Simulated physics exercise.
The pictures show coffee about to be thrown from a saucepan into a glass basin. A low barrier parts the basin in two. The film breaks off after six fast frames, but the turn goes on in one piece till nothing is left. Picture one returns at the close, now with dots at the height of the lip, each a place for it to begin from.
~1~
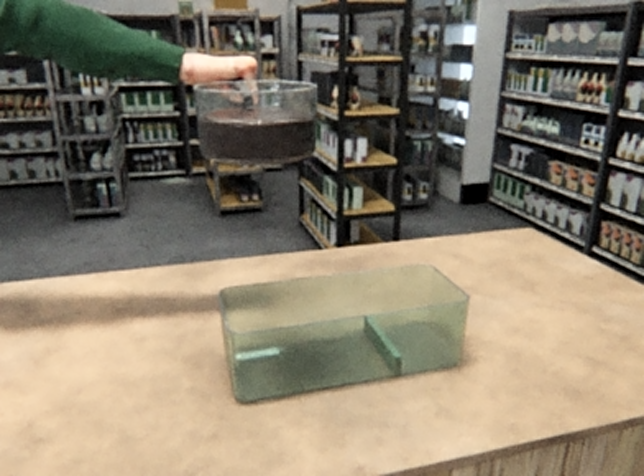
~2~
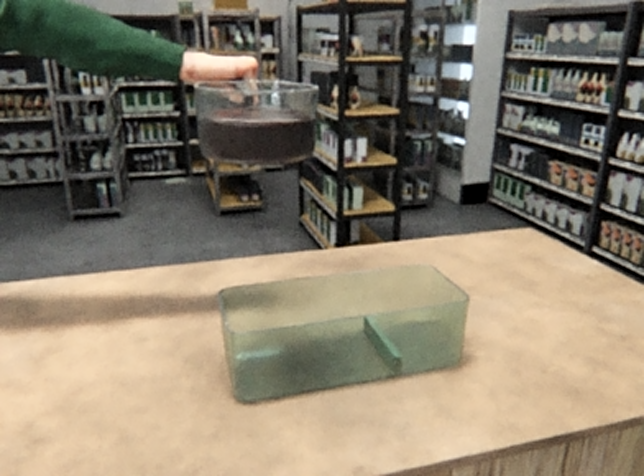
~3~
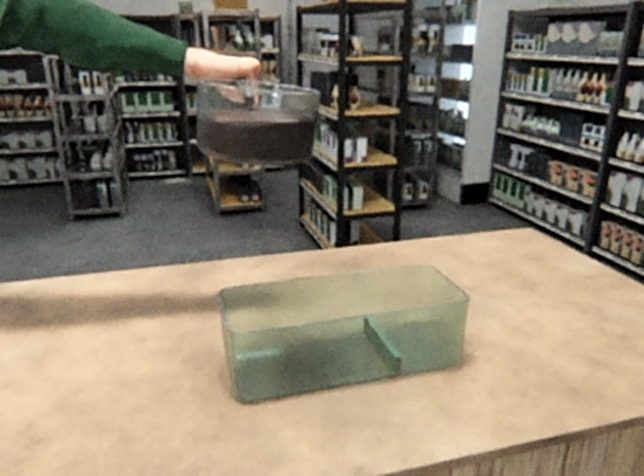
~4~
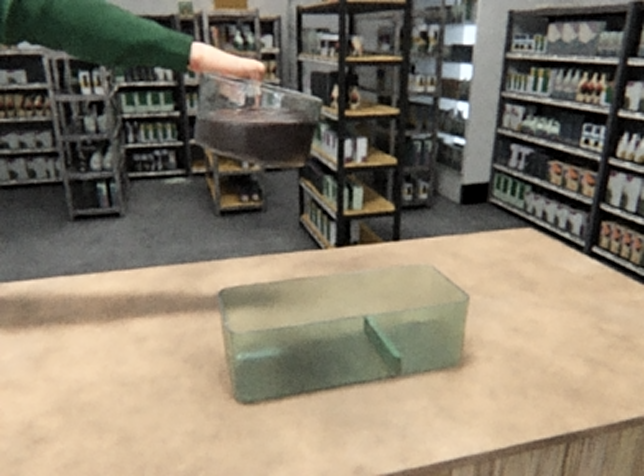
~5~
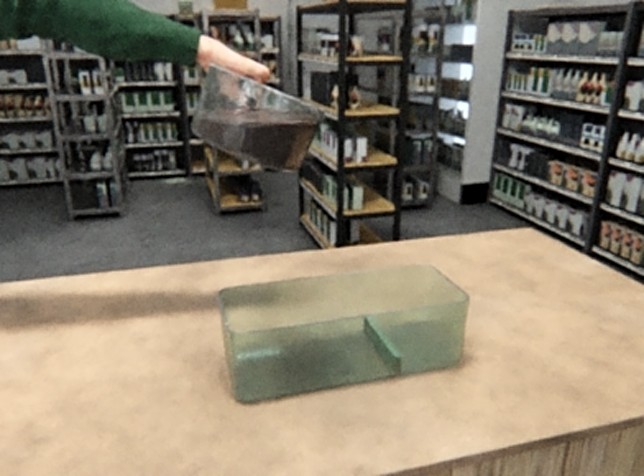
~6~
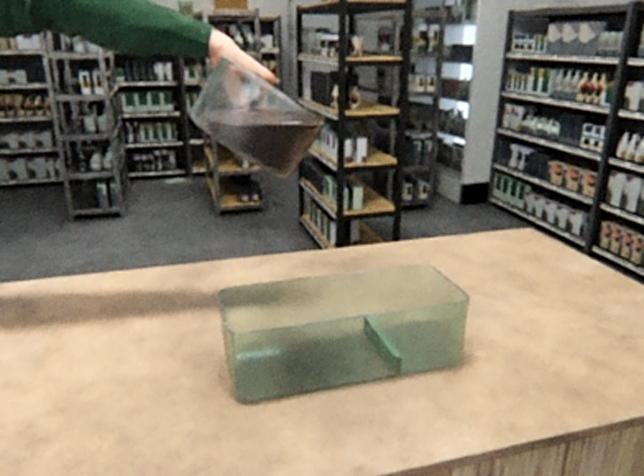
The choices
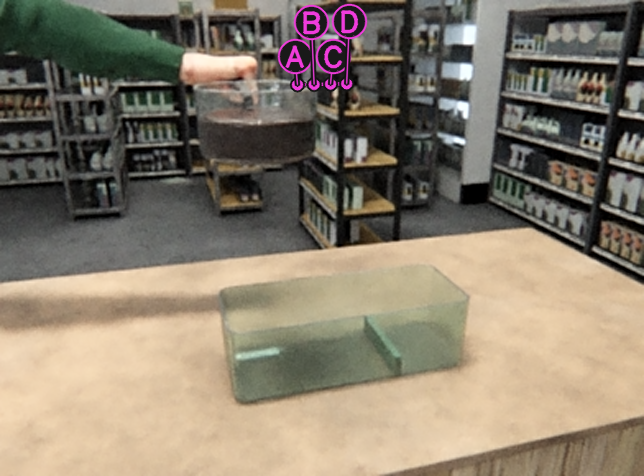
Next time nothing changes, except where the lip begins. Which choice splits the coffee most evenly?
C beats the others.
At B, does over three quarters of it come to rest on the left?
No, it does not.
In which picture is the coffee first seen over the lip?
In picture 6.
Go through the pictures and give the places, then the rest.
The first frame shows upright, lip at (313, 84); basin from (234, 400) to (459, 361); top of the wall at (382, 334); nothing has left yet.
The second frame shows upright, lip at (313, 86); nothing has left yet.
The third frame shows tipped about 6°, lip at (316, 90); nothing has left yet.
The fourth frame shows tipped about 13°, lip at (318, 98); nothing has left yet.
The fifth frame shows tipped about 23°, lip at (320, 109); nothing has left yet.
The sixth frame shows tipped about 35°, lip at (321, 122); coffee is over the lip, down to (321, 122).
In magenta, A at (297, 84); B at (314, 84); C at (330, 84); D at (346, 83).
For place A, about 87 % ends left of the wall and 11 % right of it; 3 % is lost outside.
For place B, about 67 % ends left of the wall and 31 % right of it; 3 % is lost outside.
For place C, about 50 % ends left of the wall and 47 % right of it; 3 % is lost outside.
For place D, about 39 % ends left of the wall and 59 % right of it.
